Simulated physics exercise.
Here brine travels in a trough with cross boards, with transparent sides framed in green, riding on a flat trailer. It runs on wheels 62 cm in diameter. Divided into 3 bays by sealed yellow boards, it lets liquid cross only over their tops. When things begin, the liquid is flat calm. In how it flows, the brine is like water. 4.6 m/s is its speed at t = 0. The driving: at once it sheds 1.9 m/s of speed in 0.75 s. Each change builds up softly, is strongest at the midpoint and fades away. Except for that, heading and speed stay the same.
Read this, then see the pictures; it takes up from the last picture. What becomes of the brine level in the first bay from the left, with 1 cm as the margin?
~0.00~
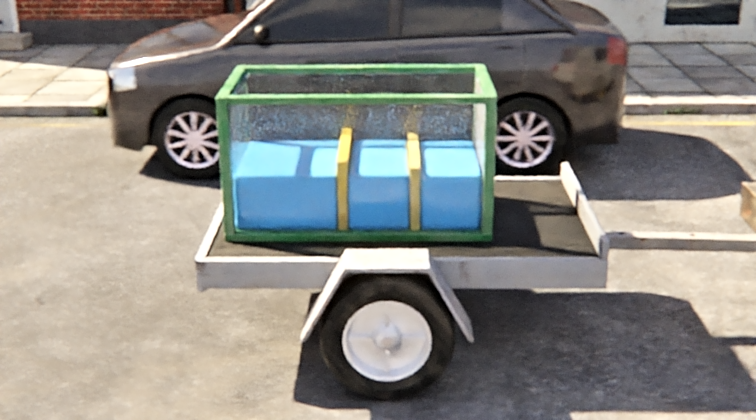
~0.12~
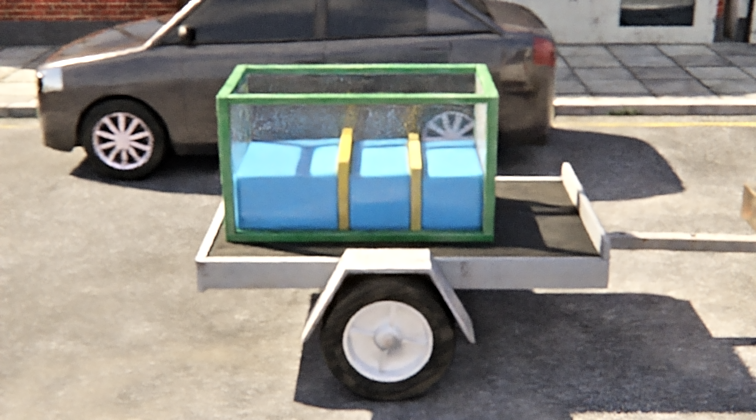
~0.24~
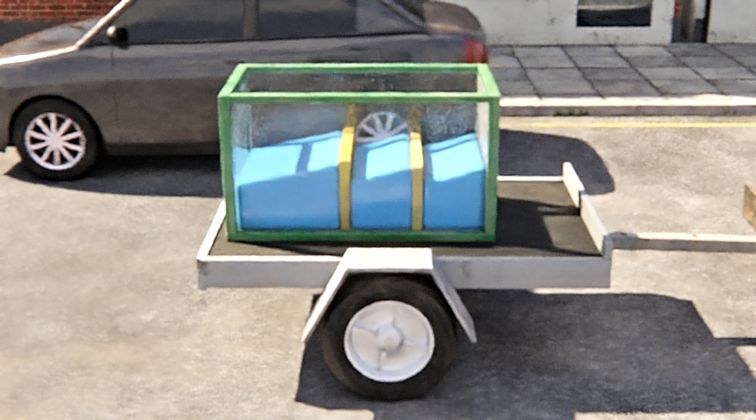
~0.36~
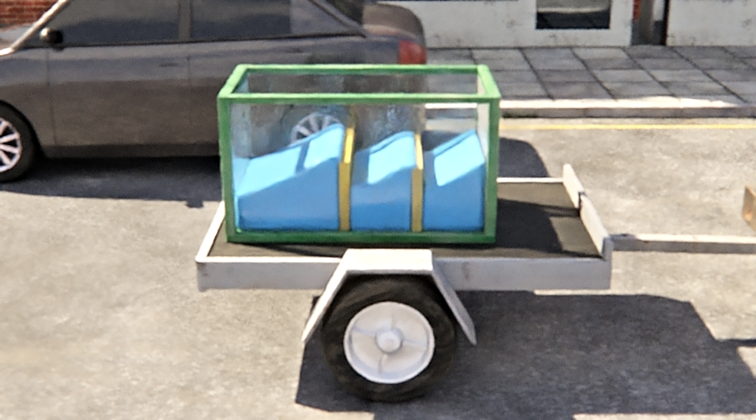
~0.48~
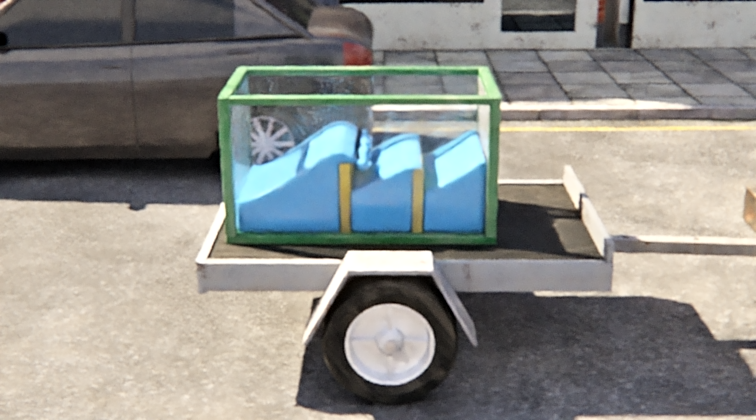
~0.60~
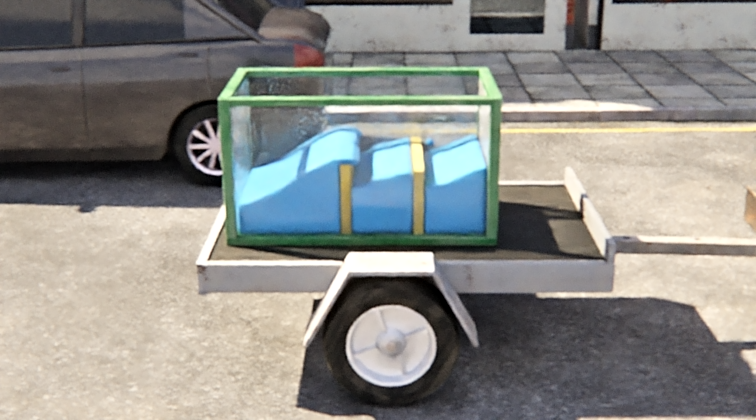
It goes down.
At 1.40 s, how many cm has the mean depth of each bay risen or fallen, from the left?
In cm: 2 down, 2 up, 2 up.
By 0.90 s the mean depths from the left are 27, 31, 30 cm.
By 1.40 s the mean depths from the left are 27, 31, 30 cm.
By 1.90 s the mean depths from the left are 27, 31, 30 cm.
By 3.73 s the mean depths from the left are 27, 31, 30 cm.
